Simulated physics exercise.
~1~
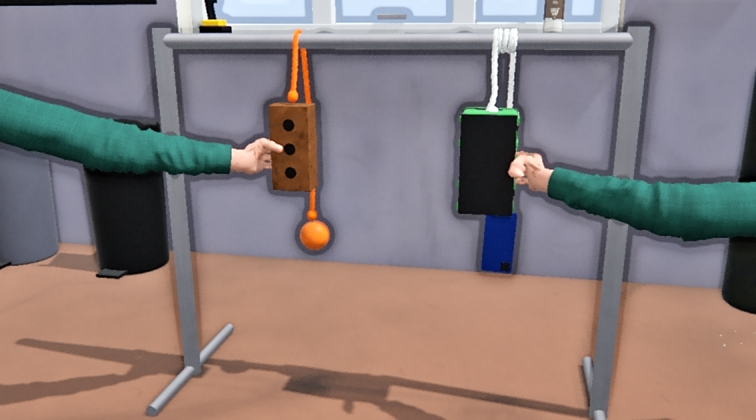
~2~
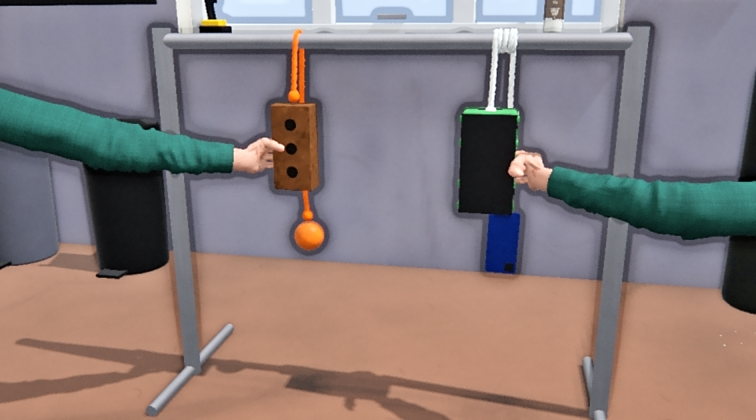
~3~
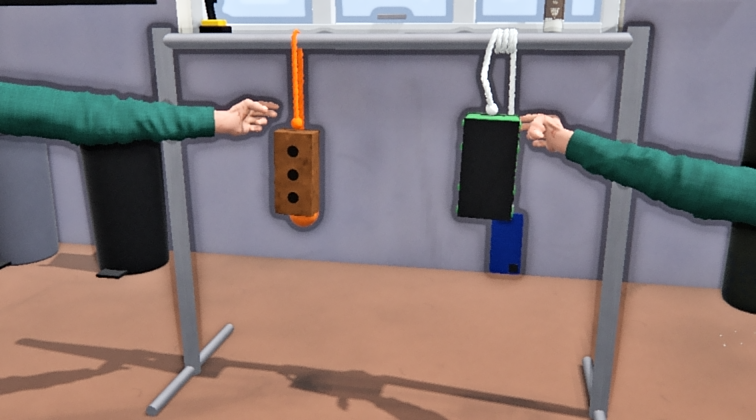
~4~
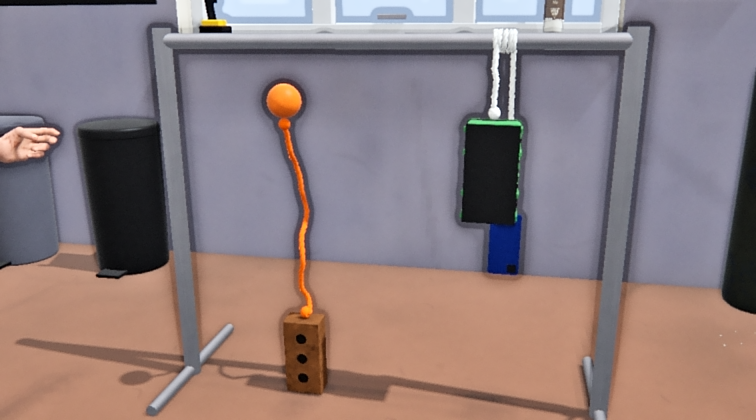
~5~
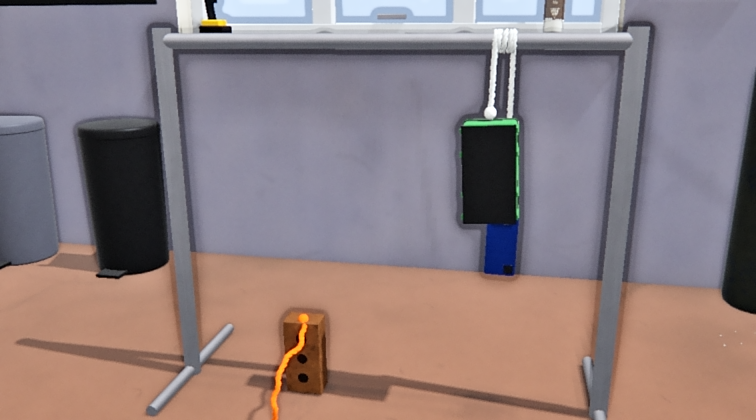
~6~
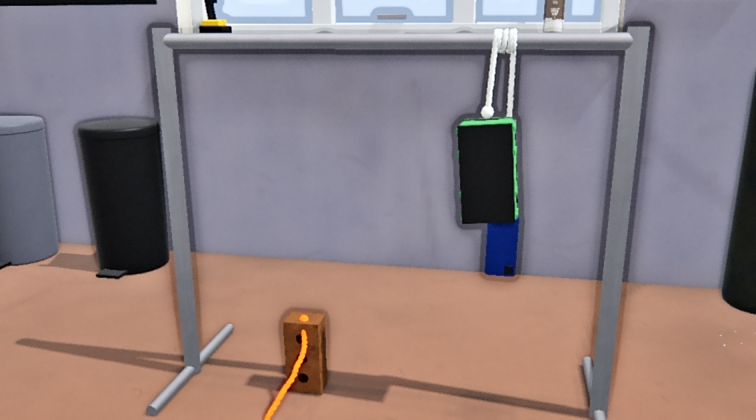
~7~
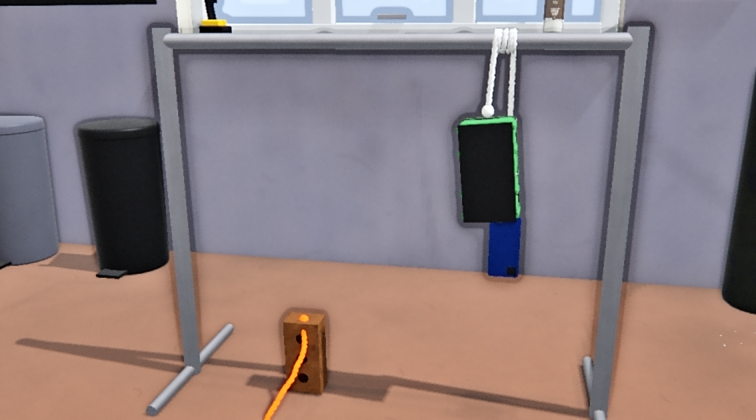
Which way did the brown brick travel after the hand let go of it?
It moved down, dropping from beneath the bar to the floor.
